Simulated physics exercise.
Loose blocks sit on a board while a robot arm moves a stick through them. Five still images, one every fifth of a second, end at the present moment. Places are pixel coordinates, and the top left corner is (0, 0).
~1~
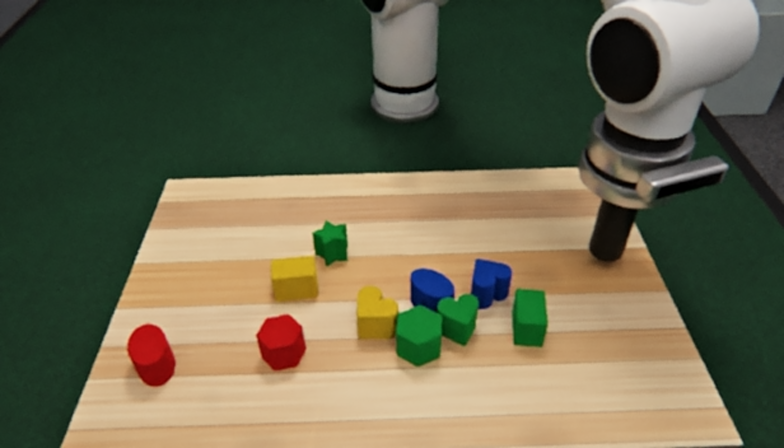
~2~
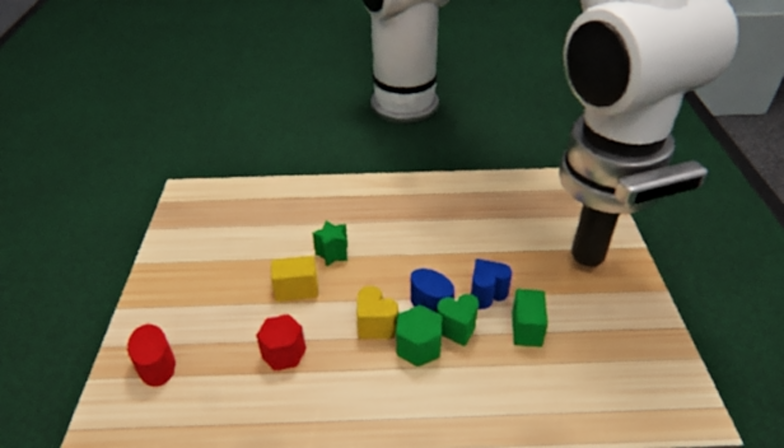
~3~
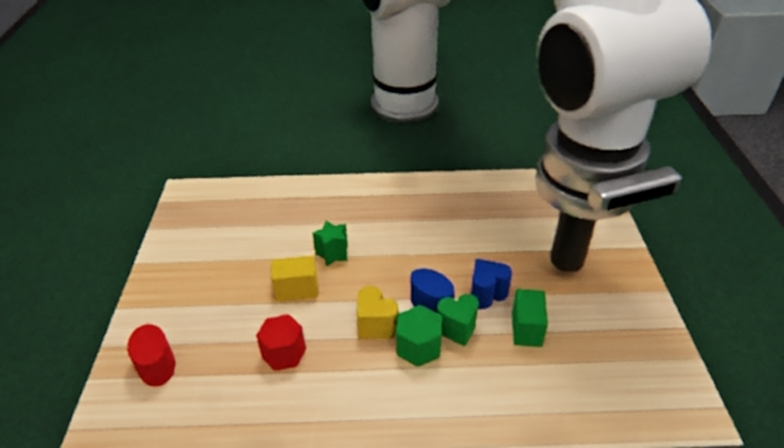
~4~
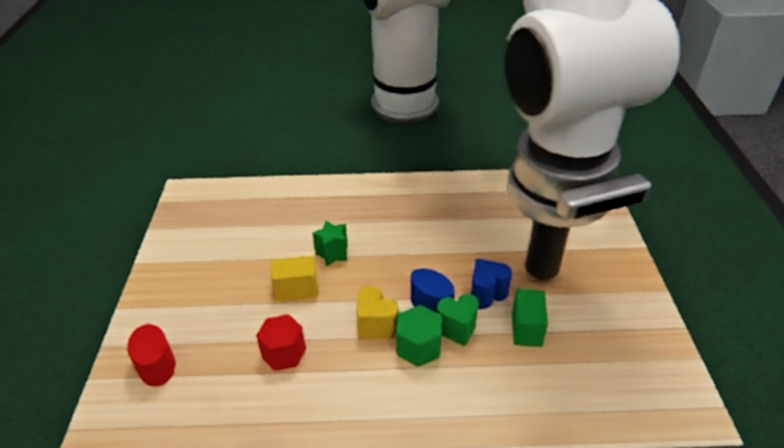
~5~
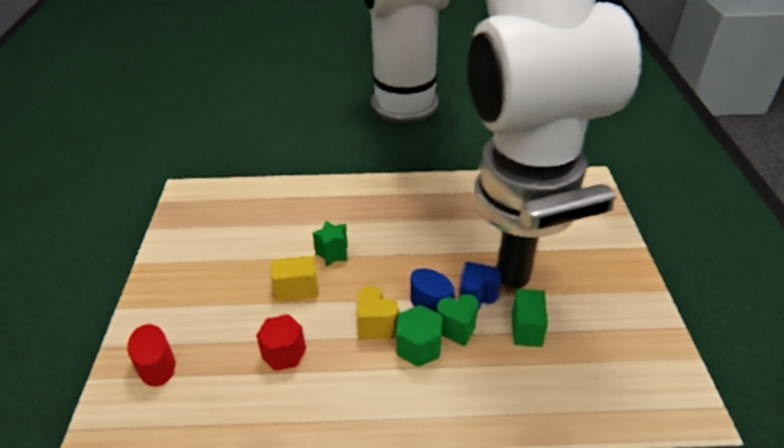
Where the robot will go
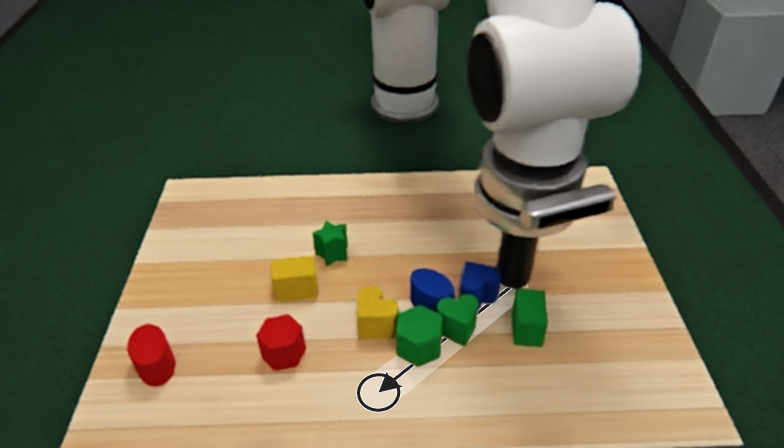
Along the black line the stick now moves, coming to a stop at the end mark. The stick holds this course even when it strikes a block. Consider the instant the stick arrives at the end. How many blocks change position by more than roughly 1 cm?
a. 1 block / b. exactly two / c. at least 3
Letter c.
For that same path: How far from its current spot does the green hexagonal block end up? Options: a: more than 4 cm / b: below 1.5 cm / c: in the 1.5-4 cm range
My answer is option a.
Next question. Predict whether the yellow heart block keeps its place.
When the path is over, the yellow heart block has left its spot.
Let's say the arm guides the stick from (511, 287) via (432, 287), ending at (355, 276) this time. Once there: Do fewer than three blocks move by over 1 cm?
Final answer: No.
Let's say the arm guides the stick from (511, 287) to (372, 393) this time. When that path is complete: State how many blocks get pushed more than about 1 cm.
Three or more blocks.
Path on the board, straight from (511, 287) to (379, 392).
The first path, step by step. One third of the way, stick (472, 309); green hexagonal block (410, 330), turned 20° clockwise; blue oval block (402, 281), turned 60° clockwise; green heart block (453, 321); blue heart block (433, 296), turned 35° clockwise.
Two thirds of the way, stick (427, 344); yellow heart block (360, 303); green hexagonal block (383, 346), turned 45° clockwise; blue oval block (394, 277), turned 85° clockwise; green heart block (429, 367), turned 65° anticlockwise; blue heart block (401, 310), turned 110° clockwise.
At the end, stick (378, 383); yellow heart block (360, 303); green hexagonal block (331, 368), turned 75° clockwise; blue oval block (394, 277), turned 85° clockwise; green heart block (419, 386), turned 145° anticlockwise; blue heart block (400, 311), turned 115° clockwise.
